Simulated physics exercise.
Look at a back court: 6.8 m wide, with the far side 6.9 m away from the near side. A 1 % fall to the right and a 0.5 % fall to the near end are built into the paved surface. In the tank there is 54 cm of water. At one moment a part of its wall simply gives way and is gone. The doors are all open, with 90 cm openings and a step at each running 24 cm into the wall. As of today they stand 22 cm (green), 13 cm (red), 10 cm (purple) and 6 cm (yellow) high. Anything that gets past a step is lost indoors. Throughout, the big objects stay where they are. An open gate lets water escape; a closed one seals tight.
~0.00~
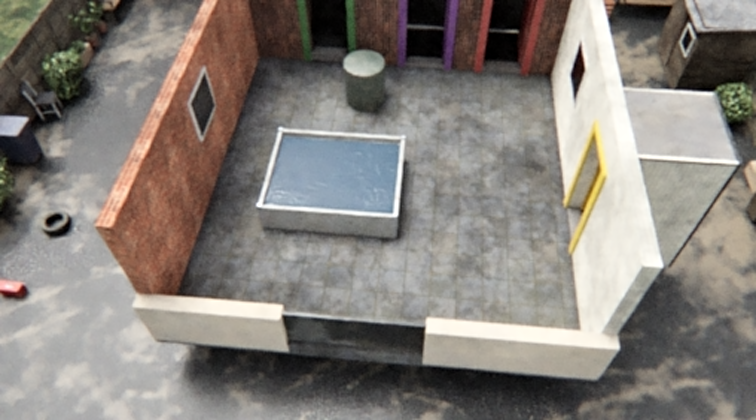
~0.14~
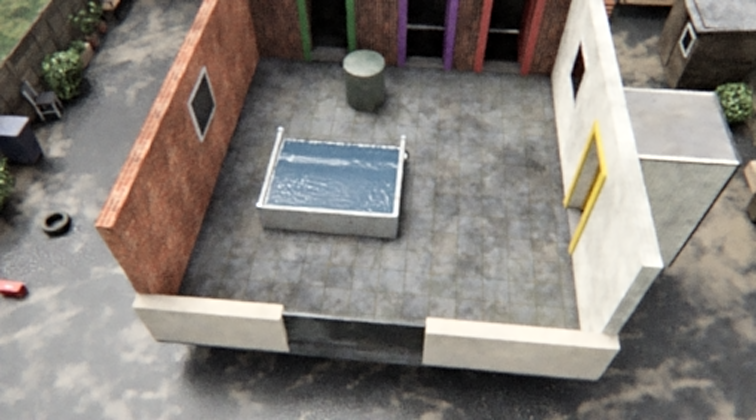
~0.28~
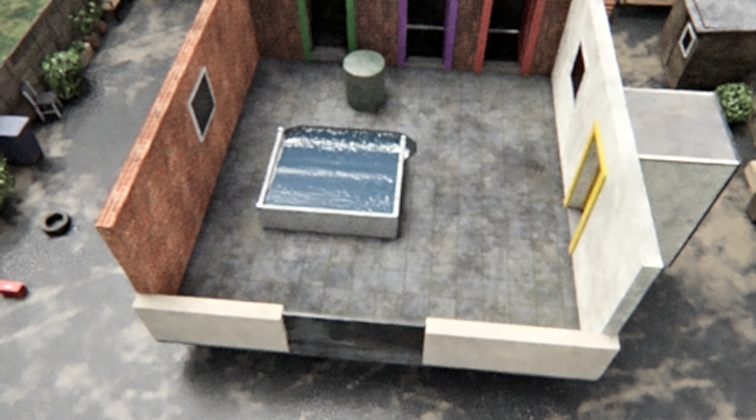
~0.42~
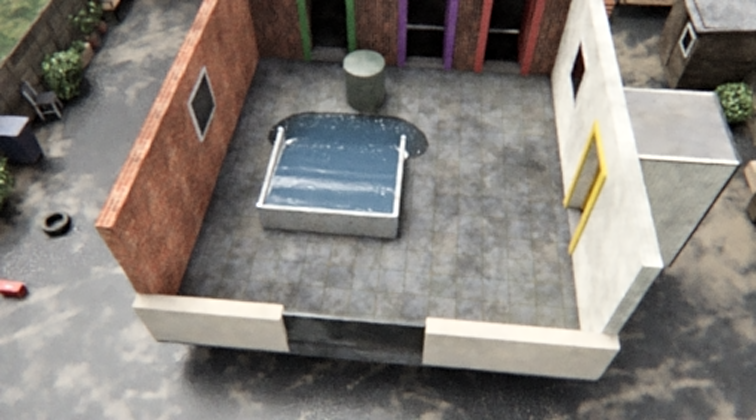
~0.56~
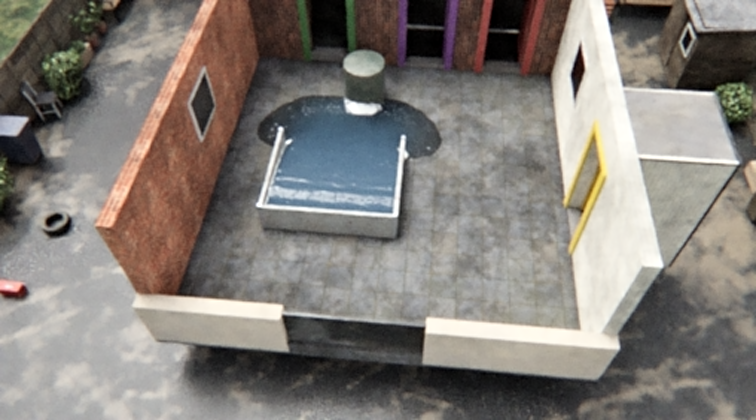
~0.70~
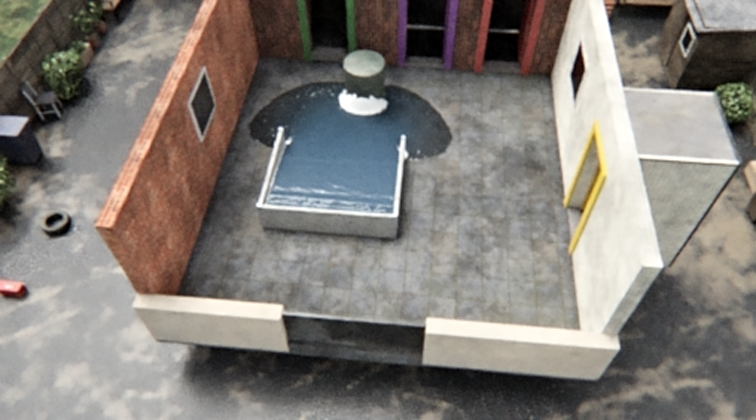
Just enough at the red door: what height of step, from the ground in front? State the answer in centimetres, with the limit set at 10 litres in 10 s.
Some 12 cm.
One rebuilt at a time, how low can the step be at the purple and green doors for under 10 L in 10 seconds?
You'd want about 18 centimetres at purple and about 23 centimetres at green.
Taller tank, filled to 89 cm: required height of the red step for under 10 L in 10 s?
A step of about 21 cm does it.
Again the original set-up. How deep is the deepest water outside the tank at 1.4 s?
36 cm.
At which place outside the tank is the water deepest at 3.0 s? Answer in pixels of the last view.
Near (547, 82).
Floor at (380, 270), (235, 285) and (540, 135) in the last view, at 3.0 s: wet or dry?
Status: Clear / clear / clear.
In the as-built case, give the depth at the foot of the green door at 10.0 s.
Some 3.0 cm.
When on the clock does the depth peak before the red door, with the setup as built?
Around 2.4 s.
After 1.4 s water covers 30 % of the floor, deepest (36 cm) near (357, 119); it has not reached the red door.
After 3.0 s water covers 35 % of the floor, deepest (32 cm) near (547, 82); 13 cm at the red door, 1 litre in over its 13 cm step.
After 10.0 s water covers 95 % of the floor, deepest (14 cm) near (575, 346); 7 cm at the red door, 6 litres in over its 13 cm step.
At the red door as built, the water arrived by 1.9 s and peaked near 15 cm at 2.4 s.
Run again over the same 10 s with other heights there, 22 litres in over 10.5 cm, 4 litres over 14 cm. The limit of 10 litres is kept from about 12 cm up.
